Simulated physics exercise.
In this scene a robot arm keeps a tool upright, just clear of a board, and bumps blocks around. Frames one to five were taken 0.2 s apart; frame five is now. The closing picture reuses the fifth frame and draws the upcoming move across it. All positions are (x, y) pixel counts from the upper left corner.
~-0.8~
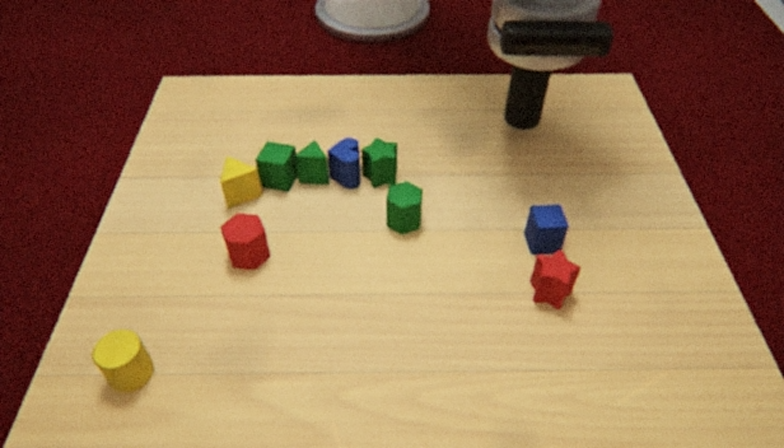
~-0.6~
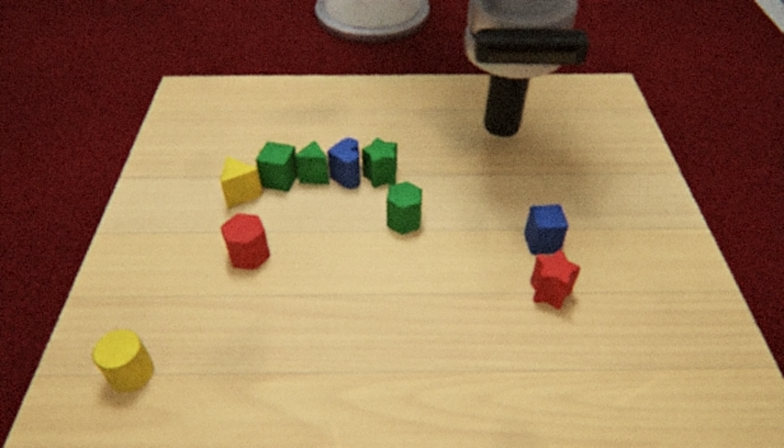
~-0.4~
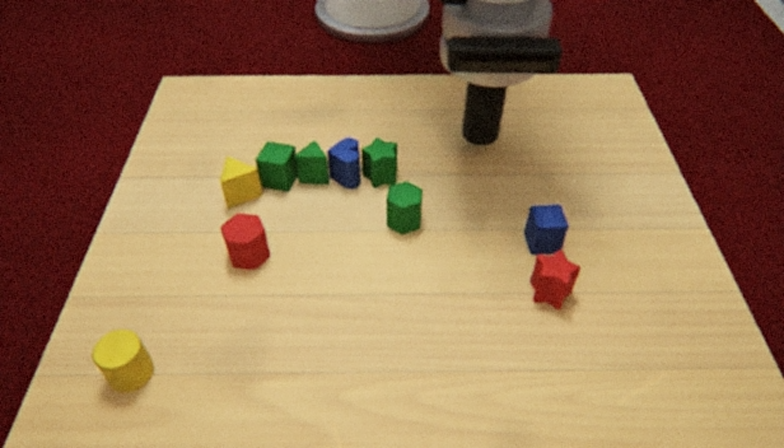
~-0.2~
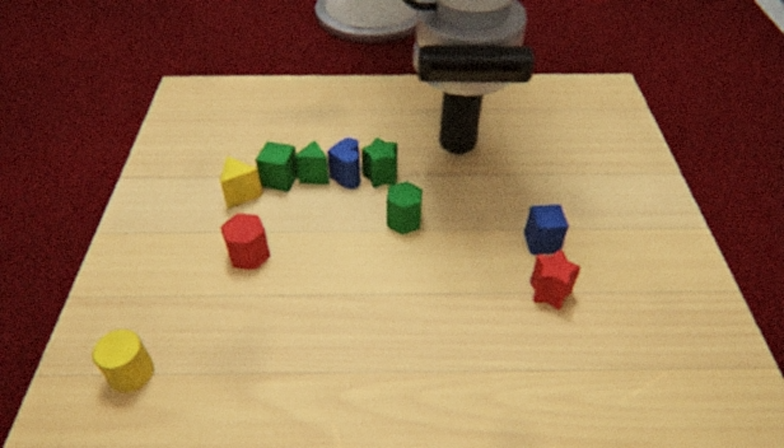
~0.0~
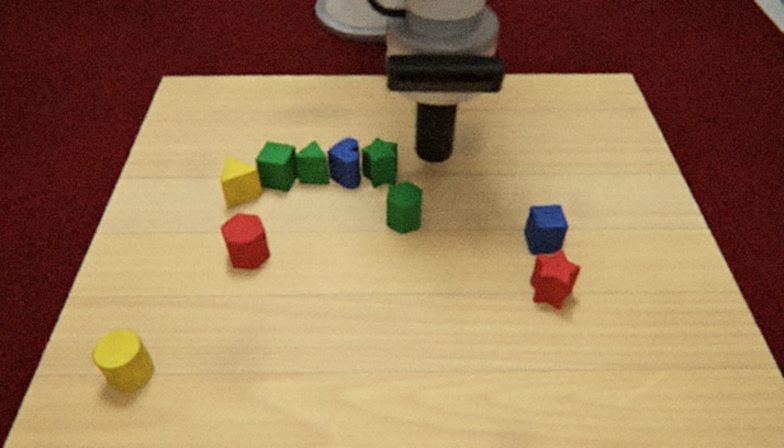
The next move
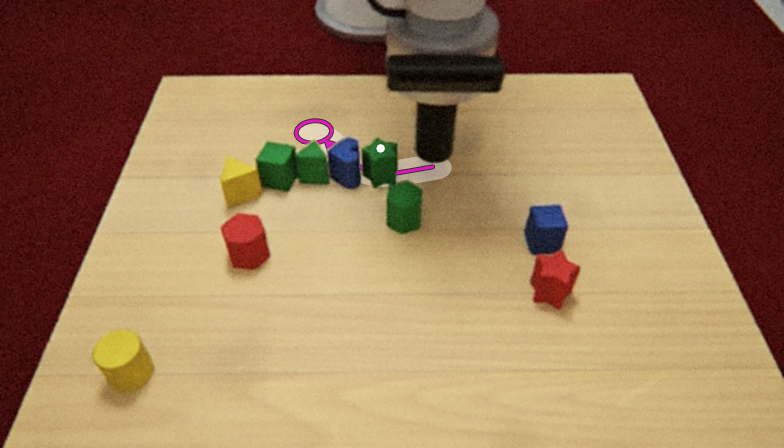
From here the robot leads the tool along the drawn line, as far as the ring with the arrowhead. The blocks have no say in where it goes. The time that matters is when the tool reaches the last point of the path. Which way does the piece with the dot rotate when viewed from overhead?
Against the clock.
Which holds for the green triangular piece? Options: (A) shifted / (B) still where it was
The correct letter is A.
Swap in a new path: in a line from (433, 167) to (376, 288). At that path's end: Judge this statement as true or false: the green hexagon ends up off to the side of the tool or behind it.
That statement is not accurate.
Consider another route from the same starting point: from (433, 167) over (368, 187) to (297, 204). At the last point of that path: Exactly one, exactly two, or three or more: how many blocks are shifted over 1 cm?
I foresee three or more blocks being moved.
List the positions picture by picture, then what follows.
Tip of the tool (522, 120), middles of tops, green square piece (275, 152), green triangular piece (312, 150), blue heart block (346, 149), green star block (381, 148), green hexagon (405, 193), in the first picture.
Tool (502, 127), nothing pushed, in the second picture.
Tool (480, 135), nothing pushed, in the third picture.
Tool (458, 143), nothing pushed, in the fourth picture.
Tool (434, 152), green square piece (275, 152), green triangular piece (312, 150), blue heart block (346, 149), green star block (381, 148), green hexagon (405, 193), in the fifth picture.
The line goes from (433, 167) over (383, 174) and (344, 155) to (314, 132); the dot is on the green star block.
On the path given first. One third of the way, tool (383, 159); green square piece (265, 153), turned 20° clockwise; green triangular piece (293, 157); blue heart block (321, 157), turned 20° clockwise; green star block (351, 156), turned 30° anticlockwise.
Two thirds of the way, tool (343, 140); green square piece (262, 152), turned 25° clockwise; green triangular piece (271, 170); blue heart block (299, 161); green star block (327, 149), turned 65° anticlockwise.
At the end, tool (312, 117); green square piece (262, 152), turned 25° clockwise; green triangular piece (271, 170); blue heart block (299, 161); green star block (327, 149), turned 65° anticlockwise; green hexagon unmoved.
